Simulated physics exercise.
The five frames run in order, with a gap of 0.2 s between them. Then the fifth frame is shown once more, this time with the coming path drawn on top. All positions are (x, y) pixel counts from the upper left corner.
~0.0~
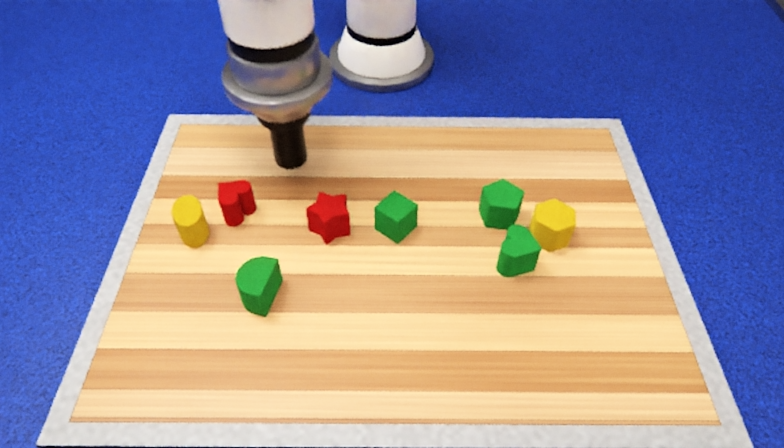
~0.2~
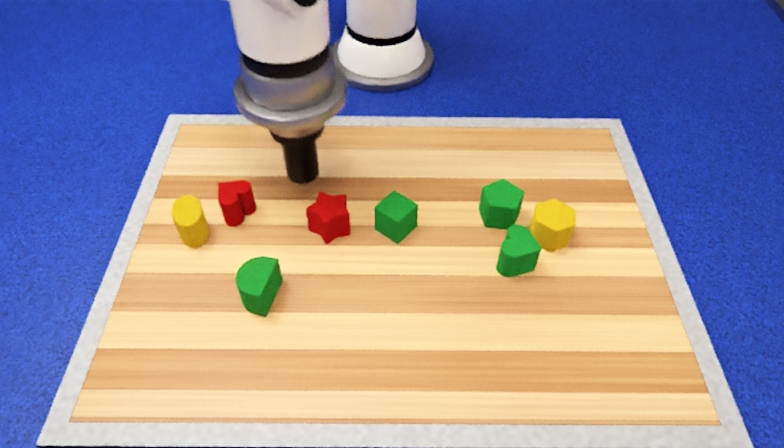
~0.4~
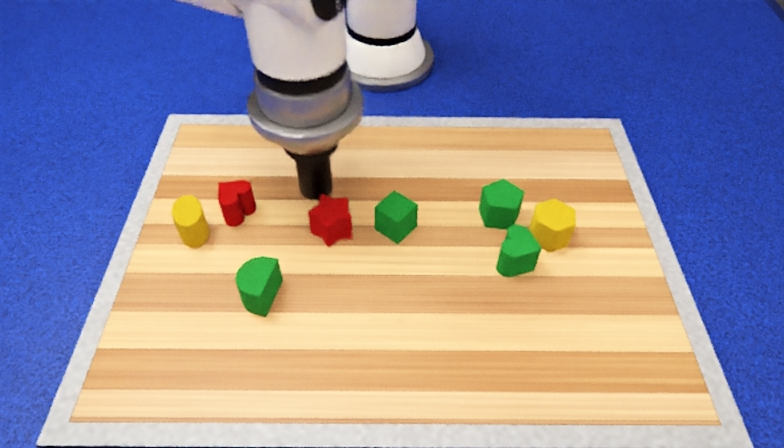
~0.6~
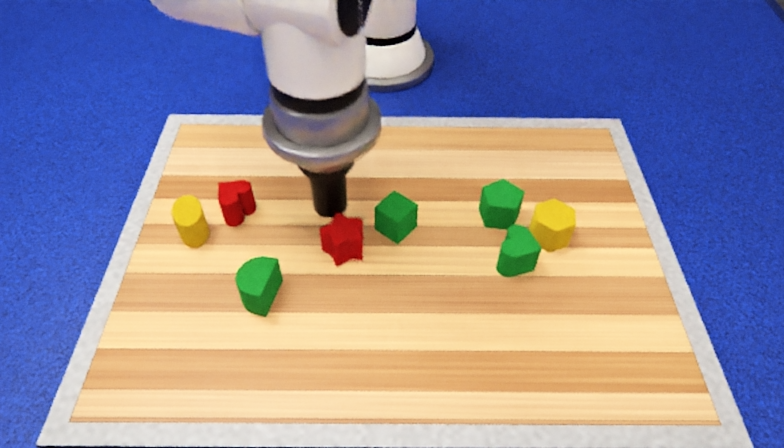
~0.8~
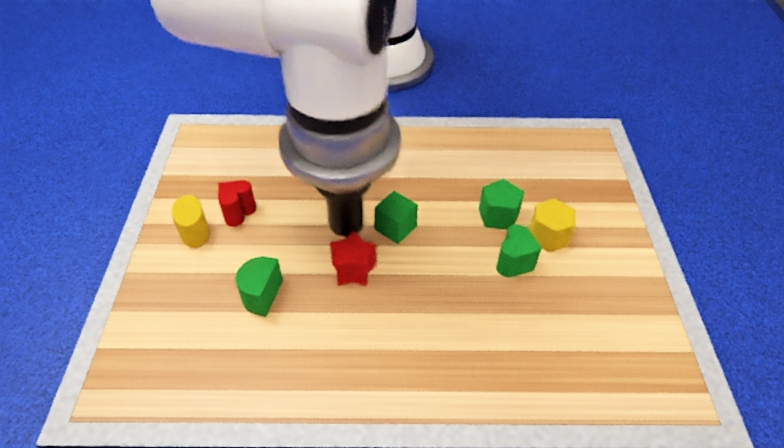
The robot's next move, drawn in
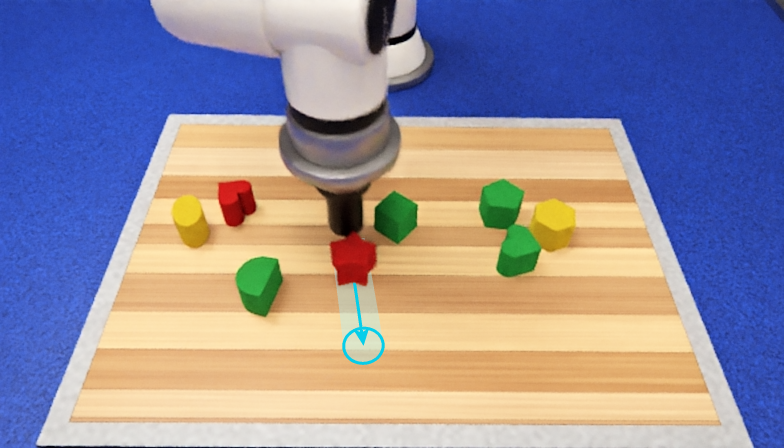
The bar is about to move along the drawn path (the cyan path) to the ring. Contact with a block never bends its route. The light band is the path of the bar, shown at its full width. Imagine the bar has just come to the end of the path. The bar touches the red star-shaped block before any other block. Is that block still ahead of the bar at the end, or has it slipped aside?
The bar keeps it before itself.
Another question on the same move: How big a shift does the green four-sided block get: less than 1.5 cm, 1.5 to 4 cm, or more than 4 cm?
It slides not even 1.5 cm.
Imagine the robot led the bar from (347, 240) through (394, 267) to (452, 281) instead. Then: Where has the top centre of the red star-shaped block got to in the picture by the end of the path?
I'd place it at (368, 268), taking the centre of its top.
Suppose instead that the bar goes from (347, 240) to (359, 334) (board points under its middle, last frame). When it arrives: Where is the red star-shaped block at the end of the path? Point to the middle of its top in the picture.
The top centre is at (379, 342).
Path on the board, from (347, 240) directly to (363, 345).
On the path given first. One third of the way, bar (352, 256); red star-shaped block (362, 278), turned 15° clockwise.
Two thirds of the way, bar (357, 293); red star-shaped block (369, 318), turned 15° clockwise.
At the end, bar (363, 331); red star-shaped block (378, 358); green four-sided block in place.
